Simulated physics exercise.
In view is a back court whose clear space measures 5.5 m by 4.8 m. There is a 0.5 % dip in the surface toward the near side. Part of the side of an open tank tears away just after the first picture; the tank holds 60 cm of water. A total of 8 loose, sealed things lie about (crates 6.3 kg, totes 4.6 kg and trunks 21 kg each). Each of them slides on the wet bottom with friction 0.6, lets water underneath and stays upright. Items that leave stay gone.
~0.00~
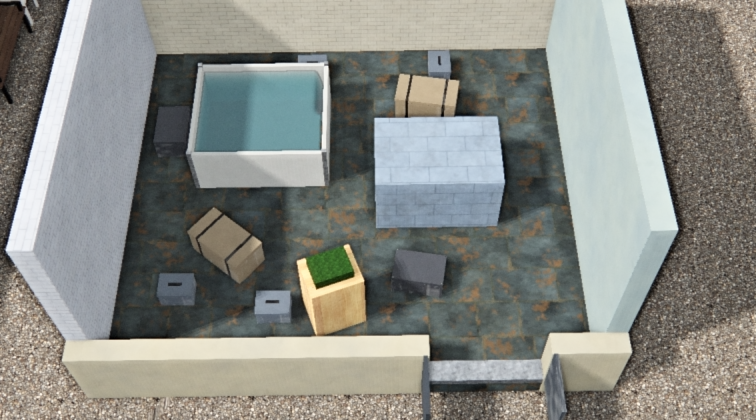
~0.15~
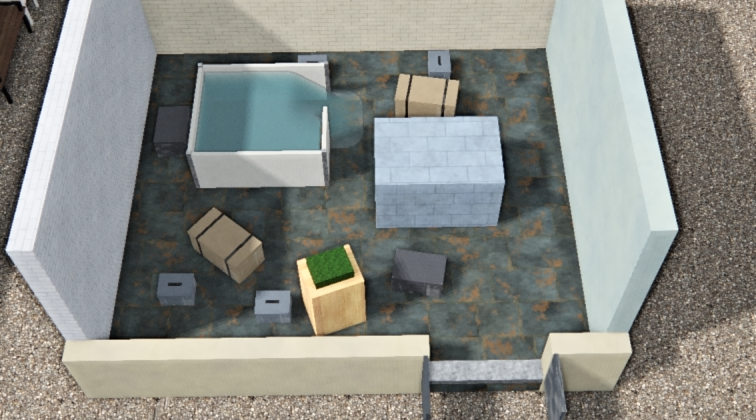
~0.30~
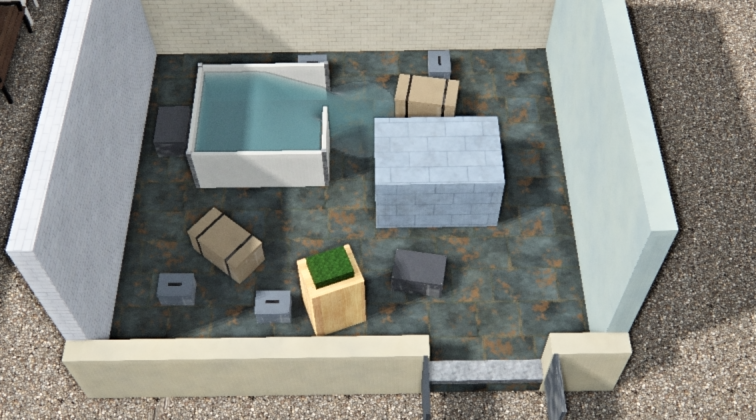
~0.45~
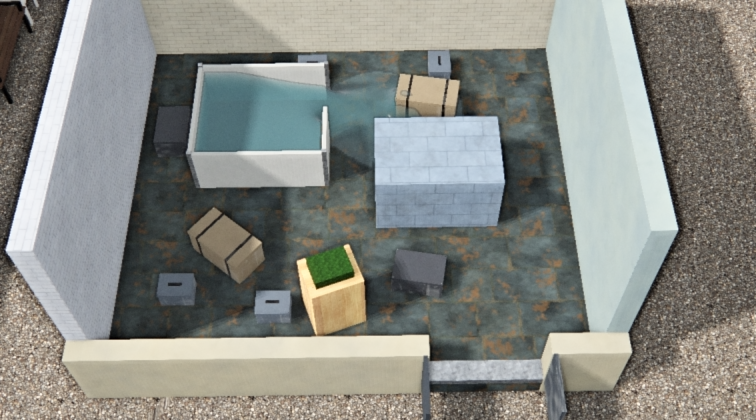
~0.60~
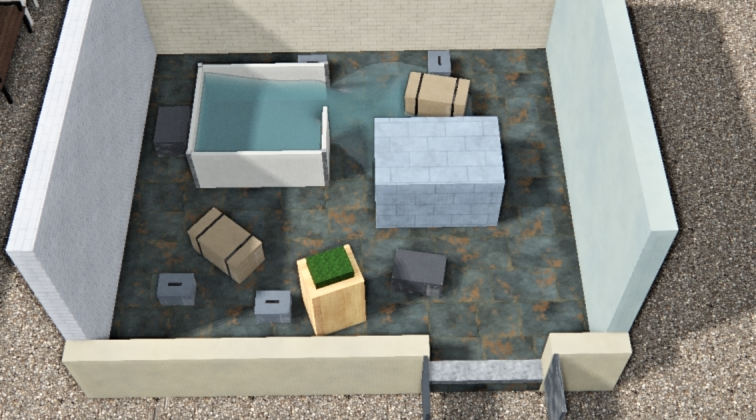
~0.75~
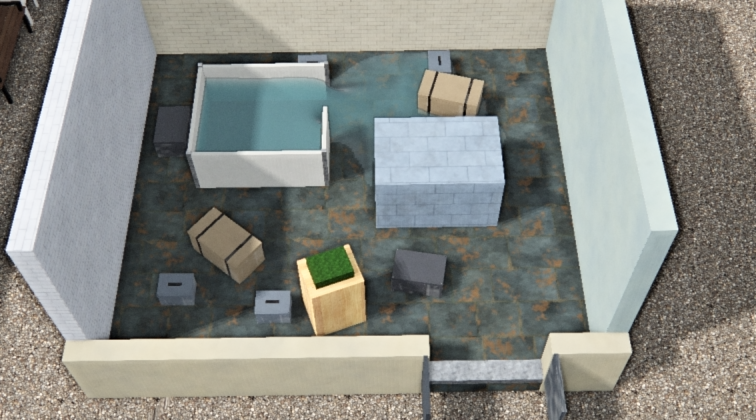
Water spreading from the open side of a white tank across a walled courtyard floor, nudging a strapped tan box slightly right.
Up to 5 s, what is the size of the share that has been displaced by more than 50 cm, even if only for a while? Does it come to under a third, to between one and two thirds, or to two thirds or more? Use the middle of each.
It is a low share, below a third.
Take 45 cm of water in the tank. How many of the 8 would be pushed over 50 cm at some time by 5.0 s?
The answer would then be 2.
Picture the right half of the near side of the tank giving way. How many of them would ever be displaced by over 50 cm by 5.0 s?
Count: 5.
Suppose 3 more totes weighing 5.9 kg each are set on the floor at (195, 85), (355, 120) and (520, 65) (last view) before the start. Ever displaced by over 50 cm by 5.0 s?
Result, one by one: Not exceeded, exceeded and exceeded.
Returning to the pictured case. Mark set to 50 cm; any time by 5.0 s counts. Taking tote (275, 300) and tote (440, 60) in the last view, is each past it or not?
First not as far, second farther.
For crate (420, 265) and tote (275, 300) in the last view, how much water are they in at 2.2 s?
Depth approx. 0 cm / 0 cm.
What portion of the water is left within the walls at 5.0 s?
Around 94 % of the water.
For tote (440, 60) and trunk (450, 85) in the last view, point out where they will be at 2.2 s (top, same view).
Estimated pixels: (543, 45) and (524, 68).
After 1.1 s 1 of 8 are over 50 cm from their spots; 0 afloat.
After 2.2 s 2 of 8 are over 50 cm from their spots; 2 afloat.
After 3.5 s 2 of 8 are over 50 cm from their spots; 2 afloat.
After 5.0 s 2 of 8 are over 50 cm from their spots, and 2 have been at some point; 2 afloat.
